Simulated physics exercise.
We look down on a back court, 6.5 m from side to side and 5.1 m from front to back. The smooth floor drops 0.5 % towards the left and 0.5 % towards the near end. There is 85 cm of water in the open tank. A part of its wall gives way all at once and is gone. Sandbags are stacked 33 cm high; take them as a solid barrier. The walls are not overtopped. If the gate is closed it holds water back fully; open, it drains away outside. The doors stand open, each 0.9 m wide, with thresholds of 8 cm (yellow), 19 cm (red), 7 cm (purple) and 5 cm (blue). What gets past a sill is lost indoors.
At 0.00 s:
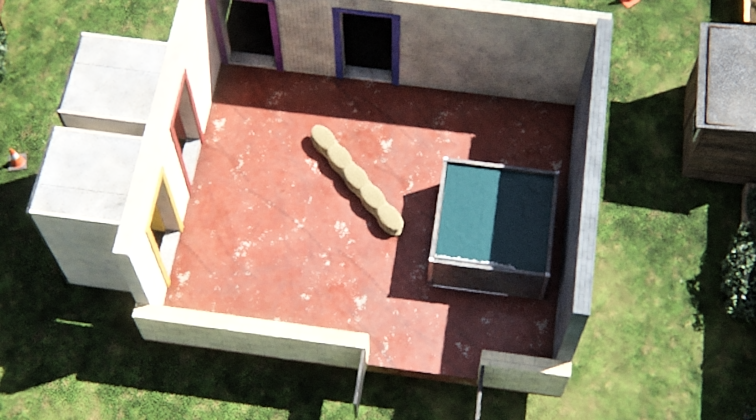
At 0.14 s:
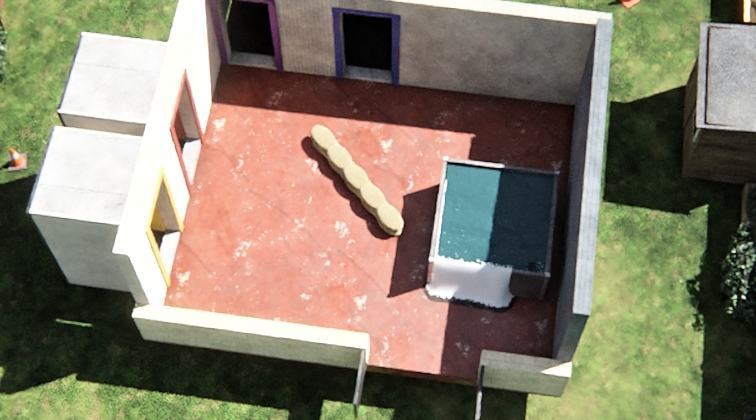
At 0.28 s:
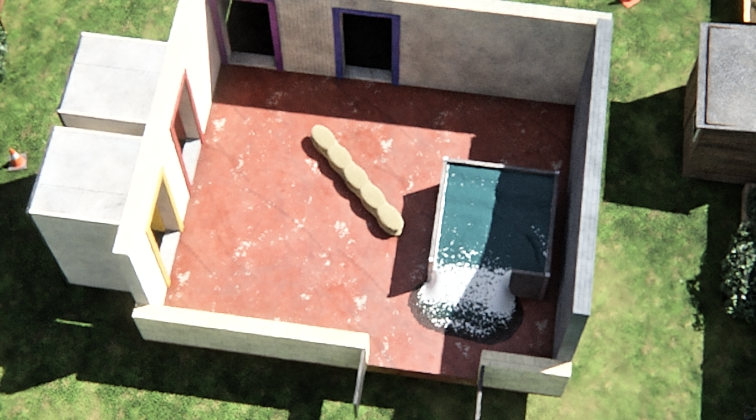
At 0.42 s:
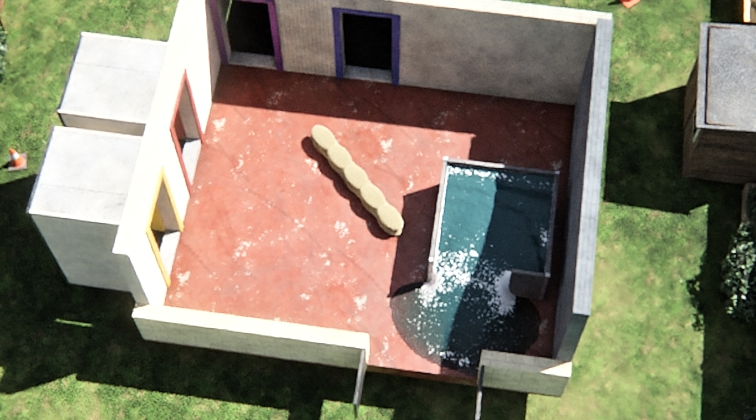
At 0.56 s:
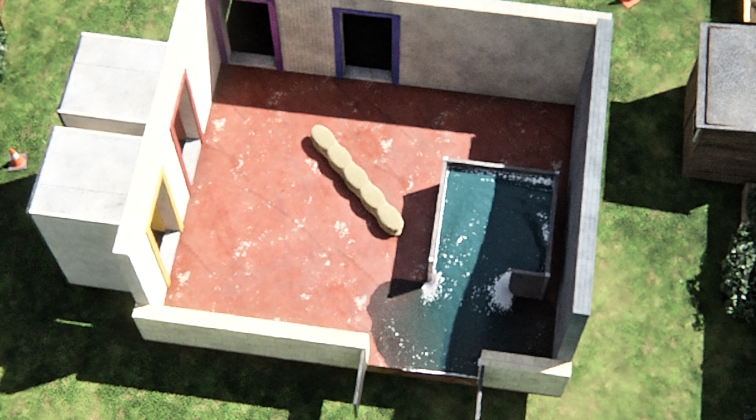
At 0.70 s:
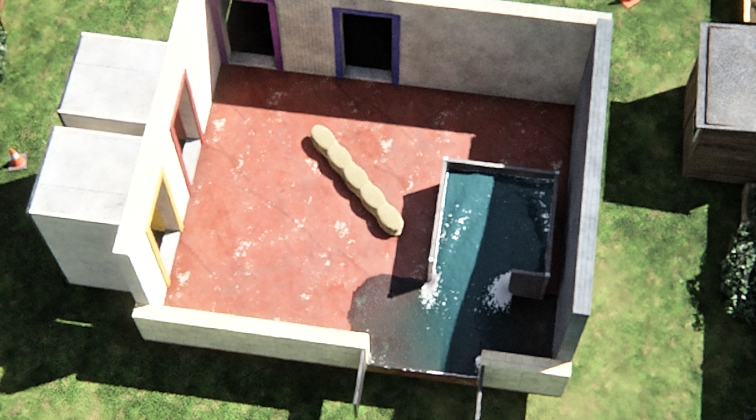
Water bursting from the near side of an open tank, foaming onto a walled court's red floor and spreading towards the near wall and left.
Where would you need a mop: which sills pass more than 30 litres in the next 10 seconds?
Within that time: At the yellow door it does not reach the limit; at the red door it does not reach the limit; at the purple door it stays under the limit; at the blue door it does not reach the limit.
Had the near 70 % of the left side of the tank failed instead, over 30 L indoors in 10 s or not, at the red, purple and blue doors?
Then: Red under, purple above, blue past it.
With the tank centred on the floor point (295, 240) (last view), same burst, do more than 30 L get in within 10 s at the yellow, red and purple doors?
Then: Yellow over, red not over, purple above.
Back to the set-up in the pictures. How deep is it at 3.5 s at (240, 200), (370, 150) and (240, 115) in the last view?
About 0, 0 and 0 cm.
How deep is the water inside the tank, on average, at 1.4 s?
Roughly 45 cm on average.
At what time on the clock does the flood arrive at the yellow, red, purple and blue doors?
Arrival: Yellow 2.6 s, red 3.8 s, purple 6.5 s, blue 5.5 s.
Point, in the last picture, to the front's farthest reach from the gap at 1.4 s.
Near (257, 335).
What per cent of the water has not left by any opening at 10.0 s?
Some 28 per cent remains.
After 1.4 s water covers 15 % of the floor and is deepest (43 cm) near (487, 366); yellow door not reached, red door not reached, purple door not reached, blue door not reached.
After 2.2 s water covers 20 % of the floor and is deepest (34 cm) near (542, 373); yellow door not reached, red door not reached, purple door not reached, blue door not reached.
After 3.5 s water covers 30 % of the floor and is deepest (20 cm) near (487, 366); yellow door 9 cm at the sill, 1 L in, red door not reached, purple door not reached, blue door not reached.
After 6.0 s water covers 50 % of the floor and is deepest (10 cm) near (487, 366); yellow door 5 cm at the sill, 2 L in, red door 2 cm at the sill, 0 L in, purple door not reached, blue door 1 cm at the sill, 0 L in.
After 10.0 s water covers 65 % of the floor and is deepest (5 cm) near (487, 366); yellow door 3 cm at the sill, 2 L in, red door 2 cm at the sill, 0 L in, purple door 4 cm at the sill, 0 L in, blue door 1 cm at the sill, 0 L in.
